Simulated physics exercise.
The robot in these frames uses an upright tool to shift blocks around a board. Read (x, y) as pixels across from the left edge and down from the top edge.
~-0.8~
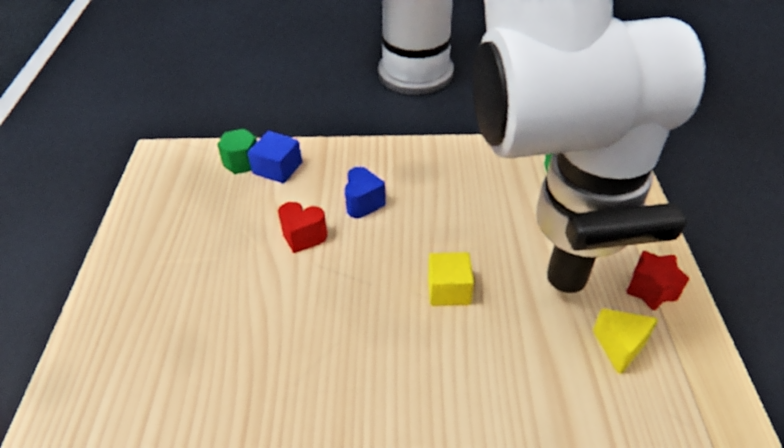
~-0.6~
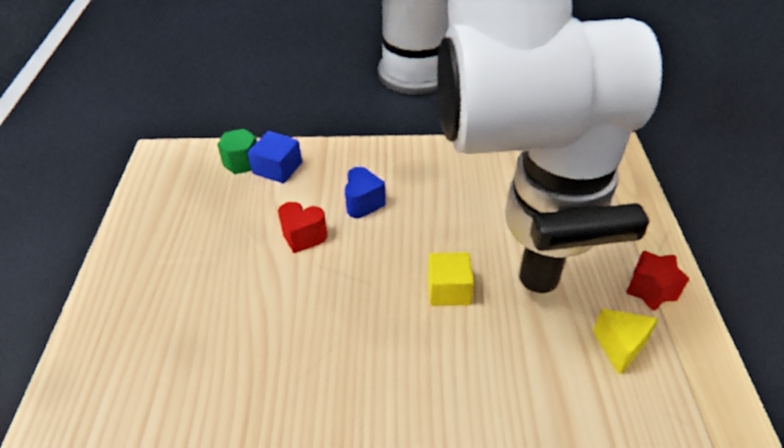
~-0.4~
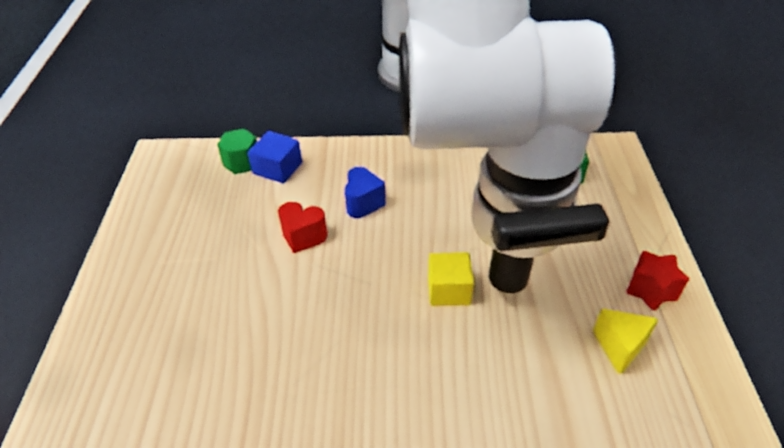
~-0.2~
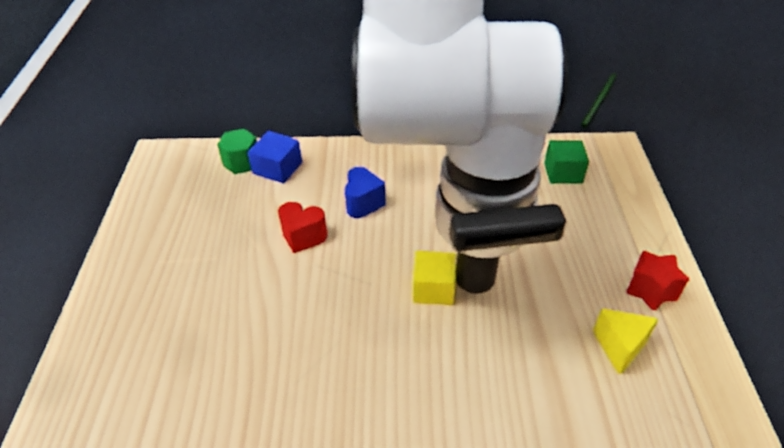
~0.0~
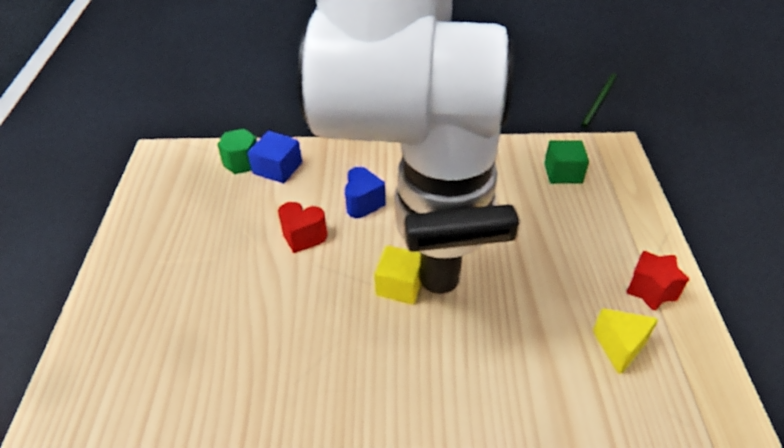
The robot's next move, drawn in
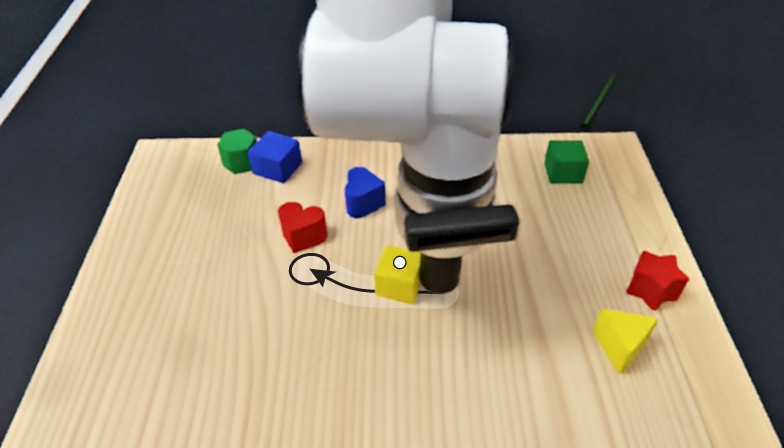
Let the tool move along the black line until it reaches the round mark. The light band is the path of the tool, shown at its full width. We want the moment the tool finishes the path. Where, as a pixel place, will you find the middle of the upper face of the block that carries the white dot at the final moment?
I expect it at (270, 237).
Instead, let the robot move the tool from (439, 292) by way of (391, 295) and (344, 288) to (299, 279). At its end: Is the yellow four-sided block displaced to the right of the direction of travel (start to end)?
Answer: Yes.
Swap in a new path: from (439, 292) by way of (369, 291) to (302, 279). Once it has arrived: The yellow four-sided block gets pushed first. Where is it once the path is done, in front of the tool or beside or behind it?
Still being pushed.
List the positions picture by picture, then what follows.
In the first picture, tip of the tool (567, 278), middles of tops, red heart block (299, 214), yellow four-sided block (451, 267).
In the second picture, tool (539, 278), nothing pushed.
In the third picture, tool (508, 278), nothing pushed.
In the fourth picture, tool (475, 278), yellow four-sided block (435, 266).
In the fifth picture, tool (440, 278), red heart block (299, 214), yellow four-sided block (400, 263).
The line goes from (439, 292) through (392, 292) and (347, 287) to (309, 269); the dot is on the yellow four-sided block.
On the path given first. One third of the way, tool (391, 277); yellow four-sided block (353, 258), turned 15° clockwise.
Two thirds of the way, tool (345, 272); yellow four-sided block (309, 250), turned 20° clockwise.
At the end, tool (307, 255); red heart block (294, 209), turned 25° clockwise; yellow four-sided block (270, 237).
